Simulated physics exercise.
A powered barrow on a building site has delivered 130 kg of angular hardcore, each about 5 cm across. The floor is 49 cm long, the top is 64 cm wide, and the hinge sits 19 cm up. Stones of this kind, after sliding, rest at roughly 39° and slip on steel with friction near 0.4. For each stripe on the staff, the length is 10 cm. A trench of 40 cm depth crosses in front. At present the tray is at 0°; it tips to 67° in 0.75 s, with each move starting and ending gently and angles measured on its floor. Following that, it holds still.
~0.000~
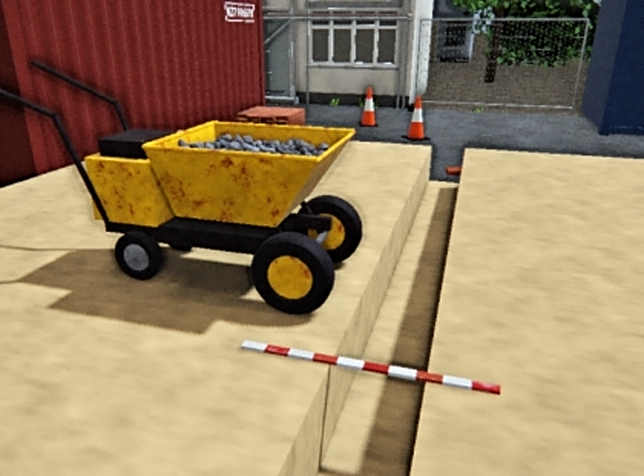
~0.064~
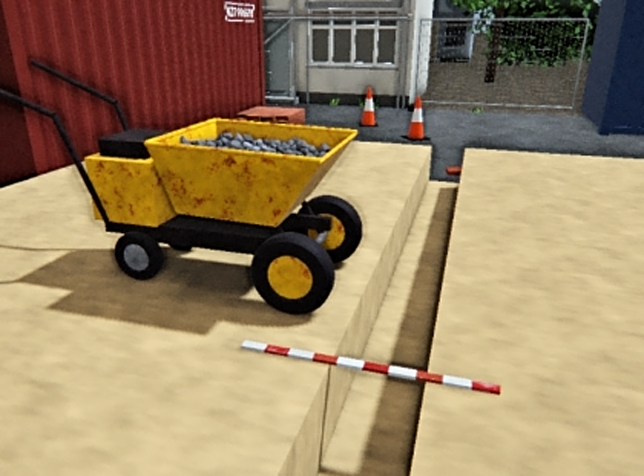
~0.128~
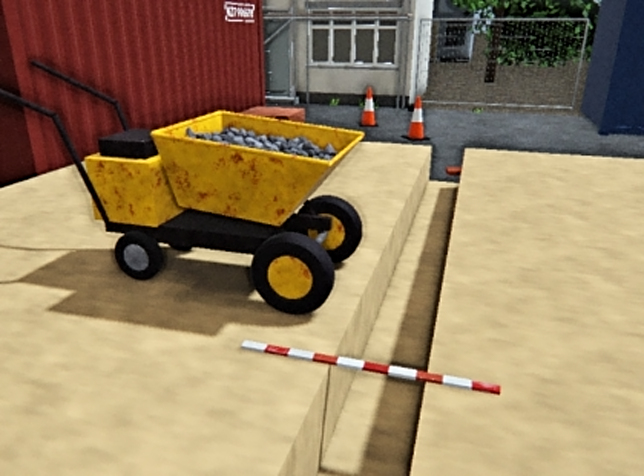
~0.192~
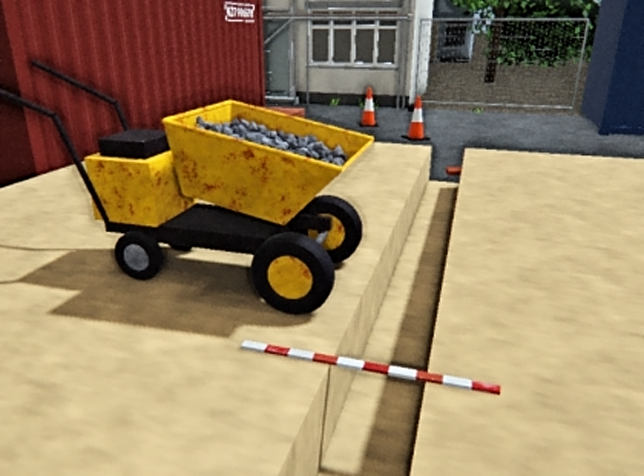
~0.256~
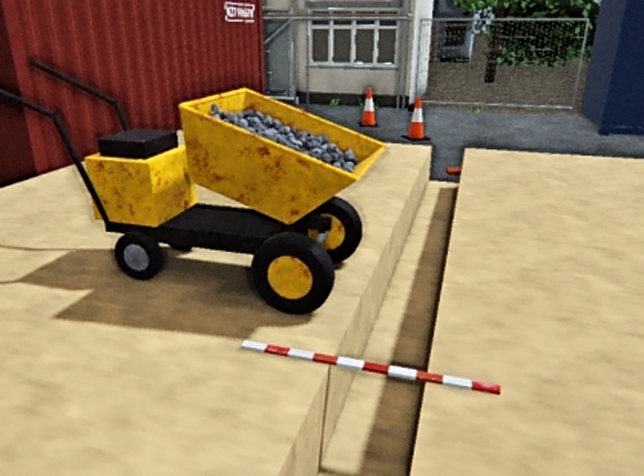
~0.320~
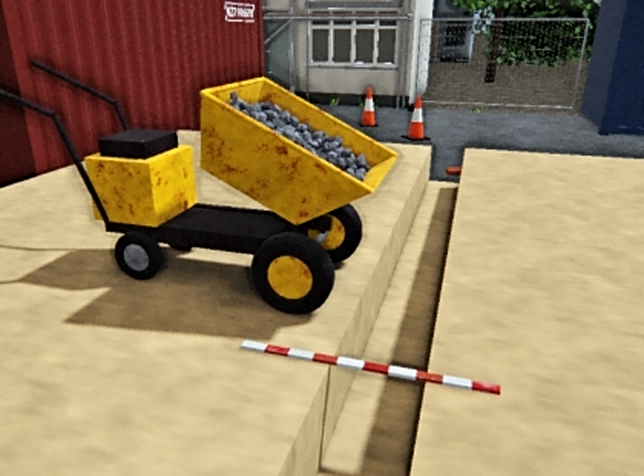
The clip opens on a rusty yellow powered barrow loaded with grey stones, standing beside a trench with a red-and-white staff across it. The tray begins almost level, then its left end rises steadily and it slants down toward the right, while the wheels and chassis stay still.
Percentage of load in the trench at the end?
16 per cent.
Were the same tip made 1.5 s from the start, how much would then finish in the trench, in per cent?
In that case, around 20%.
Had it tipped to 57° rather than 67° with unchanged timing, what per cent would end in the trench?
It would come to about 10 percent.
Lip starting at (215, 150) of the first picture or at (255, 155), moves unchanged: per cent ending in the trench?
Near 50 per cent from the first place, 50 from the second.
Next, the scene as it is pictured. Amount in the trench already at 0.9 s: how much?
About 0%.
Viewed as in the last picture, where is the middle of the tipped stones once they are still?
(474, 305).
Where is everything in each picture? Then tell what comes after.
In the first picture, lip at (318, 160), floor tilted 0°, highest stones at (259, 144).
In the second picture, lip at (321, 161), floor tilted 1°, highest stones at (257, 142); the stones move at 0.3 m/s on average.
In the third picture, lip at (329, 164), floor tilted 5°, highest stones at (230, 136); the stones move at 0.6 m/s on average.
In the fourth picture, lip at (342, 170), floor tilted 11°, highest stones at (236, 128); the stones move at 0.9 m/s on average.
In the fifth picture, the tray is at 18°, its lip at (357, 179); the top of the load is at (244, 118); the stones move at 1.1 m/s on average.
In the sixth picture, the tray is at 26°, its lip at (372, 192); the top of the load is at (256, 108); the stones move at 1.2 m/s on average.
After 0.6 s the floor is at 56°; 100 % in the tray; the foremost stones are at (398, 220).
After 0.9 s the floor is at 67°; 87 % in the tray, 2 % in the trench, 10 % past the trench; the foremost stones are at (489, 300).
After 1.2 s the floor is at 67°; 55 % in the tray, 4 % in the trench, 40 % past the trench; the foremost stones are at (628, 329).
After 3.2 s the floor is at 67°; 43 % in the tray, 16 % in the trench, 41 % past the trench; the foremost stones are past the picture's edge.
